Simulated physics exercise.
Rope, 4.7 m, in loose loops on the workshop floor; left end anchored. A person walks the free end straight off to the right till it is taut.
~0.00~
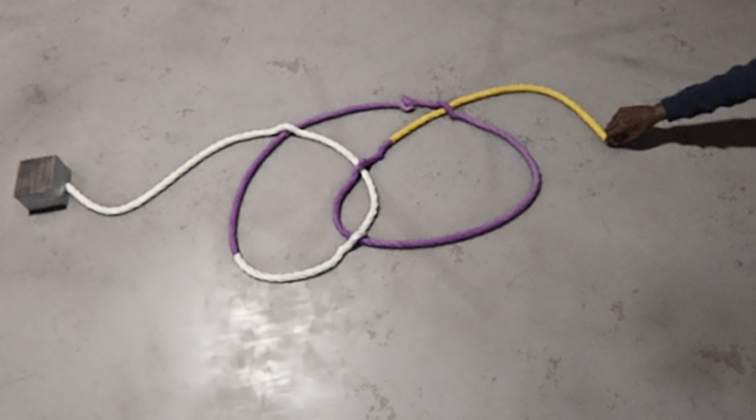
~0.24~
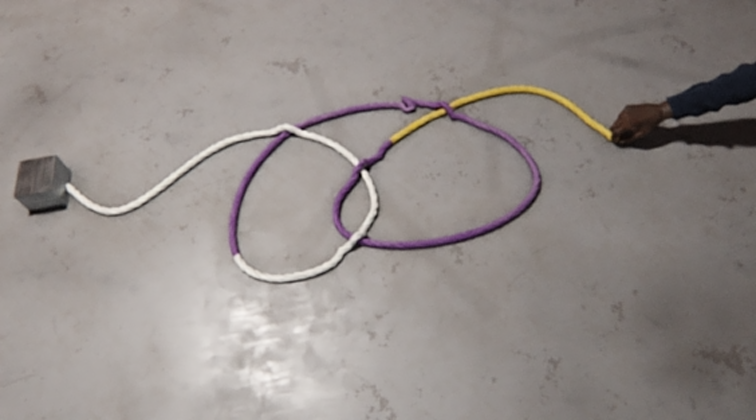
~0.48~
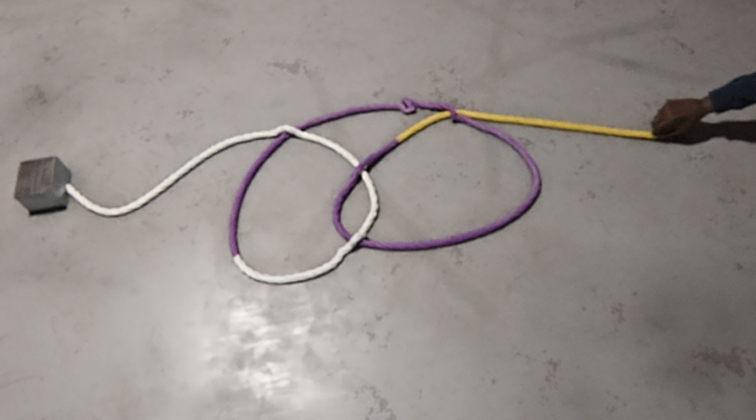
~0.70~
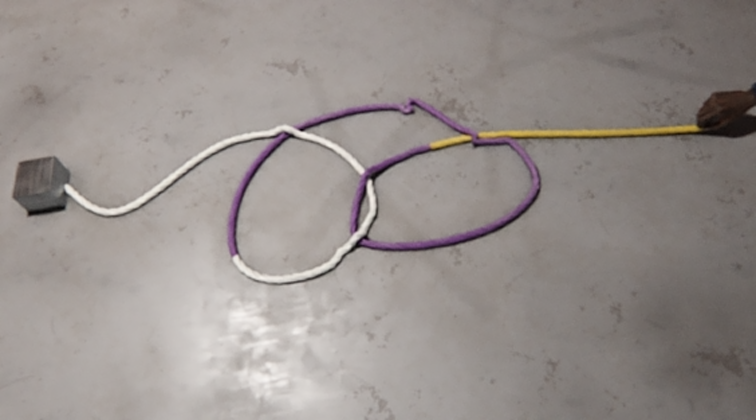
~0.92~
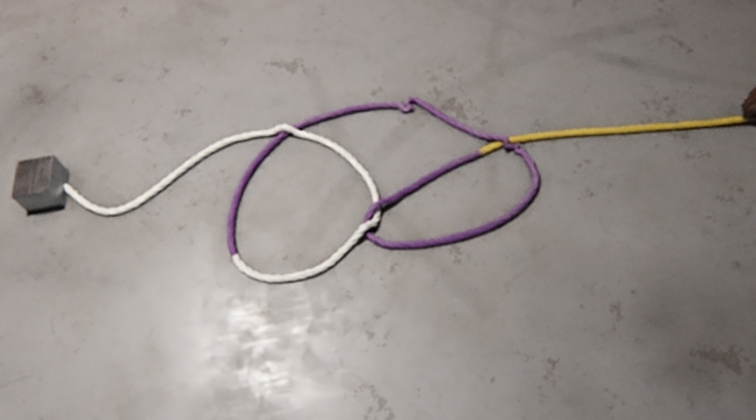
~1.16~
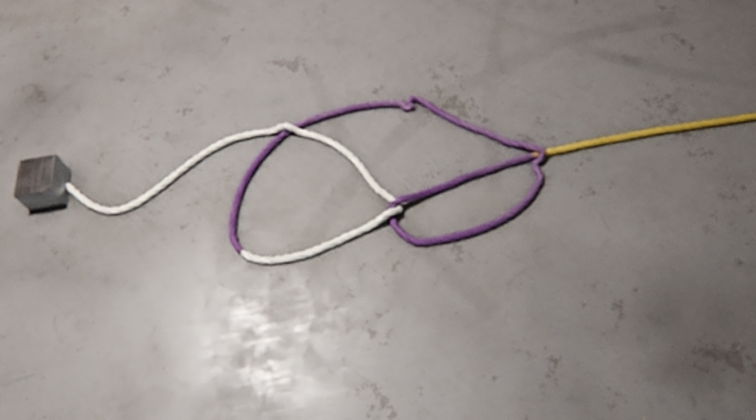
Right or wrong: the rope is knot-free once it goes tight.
Wrong, it has a knot.
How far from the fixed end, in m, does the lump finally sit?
1.4 m.
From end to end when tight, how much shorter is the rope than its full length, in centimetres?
It comes to some 30 cm.
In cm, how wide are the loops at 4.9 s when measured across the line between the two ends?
At that time the loops are roughly 10 cm wide.
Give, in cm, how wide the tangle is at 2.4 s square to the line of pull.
Width: Approx. 32 cm.
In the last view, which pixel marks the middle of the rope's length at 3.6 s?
I'd put it somewhere around (489, 137).
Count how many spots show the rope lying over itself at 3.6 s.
The count is 4.
At 2.4 s, the ends are 2.8 m apart, loops still 33 cm across.
At 3.6 s, the ends are 3.5 m apart, loops still 7 cm across.
At 4.9 s, the ends are 4.3 m apart, loops still 9 cm across.
At 6.1 s, the ends are 4.4 m apart, loops still 6 cm across.
At 6.4 s, the ends are 4.4 m apart, loops still 6 cm across.
